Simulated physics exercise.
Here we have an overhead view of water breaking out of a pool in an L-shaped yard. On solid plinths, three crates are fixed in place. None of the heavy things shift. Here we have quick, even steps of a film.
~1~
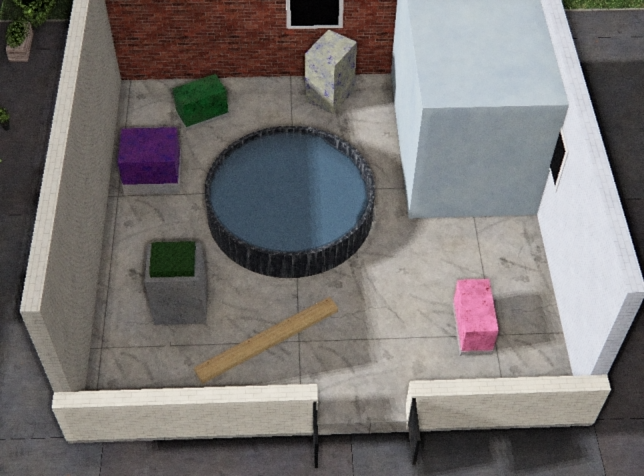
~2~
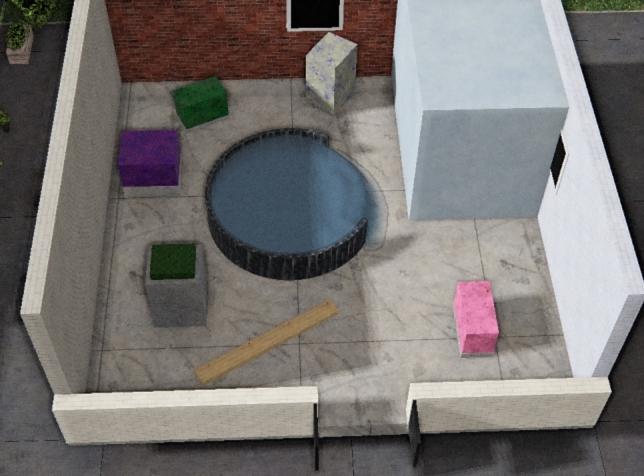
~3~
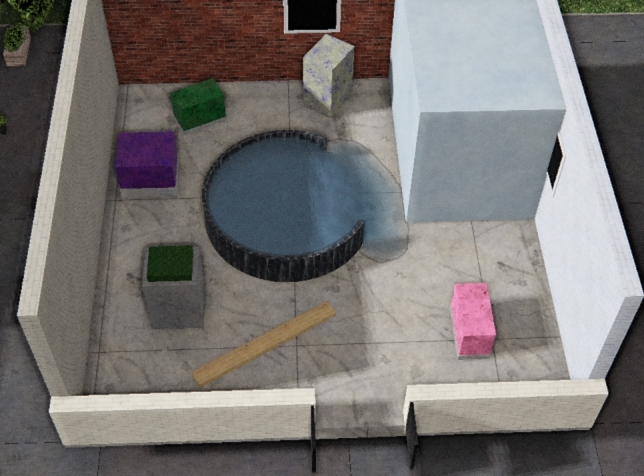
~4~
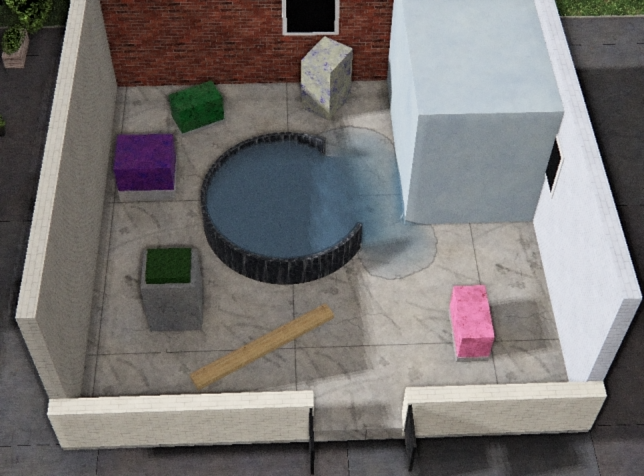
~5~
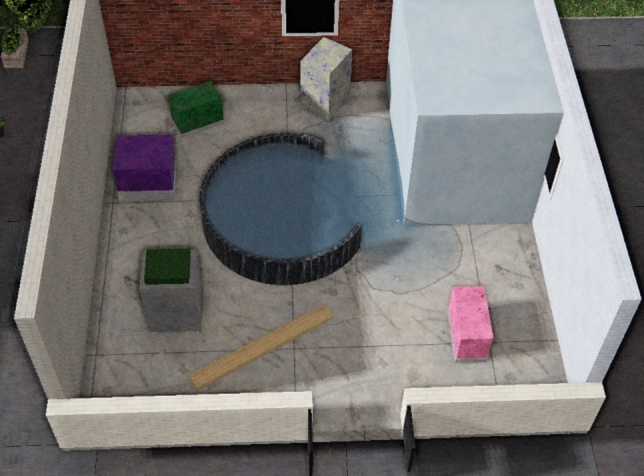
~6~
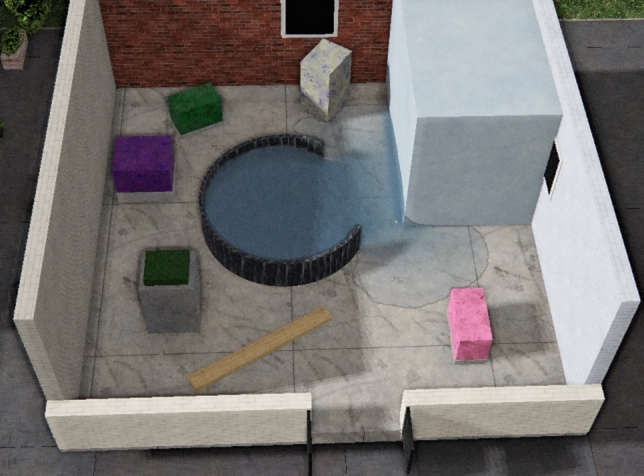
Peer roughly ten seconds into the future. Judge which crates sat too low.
The pink crate was too low. The green crate was too low. The purple crate was not too low.
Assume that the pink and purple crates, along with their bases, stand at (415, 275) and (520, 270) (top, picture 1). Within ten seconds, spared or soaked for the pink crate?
The pink crate is flooded.
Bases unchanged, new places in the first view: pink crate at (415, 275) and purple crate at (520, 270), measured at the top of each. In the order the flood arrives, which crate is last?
My guess is the crate marked green.
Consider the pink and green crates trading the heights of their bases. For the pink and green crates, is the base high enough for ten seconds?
Pink crate: Flooded; green crate: Flooded.
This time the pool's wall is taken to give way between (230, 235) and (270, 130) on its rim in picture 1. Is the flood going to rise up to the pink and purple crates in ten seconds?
Taking them in turn, the pink one is swamped, and the purple one is swamped.
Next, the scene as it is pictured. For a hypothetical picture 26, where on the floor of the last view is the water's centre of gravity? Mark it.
Near pixel (352, 208).
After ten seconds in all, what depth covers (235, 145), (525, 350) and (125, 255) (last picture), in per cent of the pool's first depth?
Estimated readings in sequence: 18, 14, 4 percent.
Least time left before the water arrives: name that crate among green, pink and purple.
I'd pick the one in pink.
A moment on, water covers 25 % of the floor; the pink crate water round its plinth, the green crate not reached, the purple crate not reached.
Next, water covers 30 % of the floor; the pink crate water round its plinth, the green crate not reached, the purple crate not reached.
Then, water covers 55 % of the floor; the pink crate water round its plinth, the green crate water round its plinth, the purple crate not reached.
Later, water covers 75 % of the floor; the pink crate water round its plinth, the green crate water round its plinth, the purple crate water round its plinth.
In the end, water covers 95 % of the floor; the pink crate was topped, the green crate was topped, the purple crate stayed above the water.
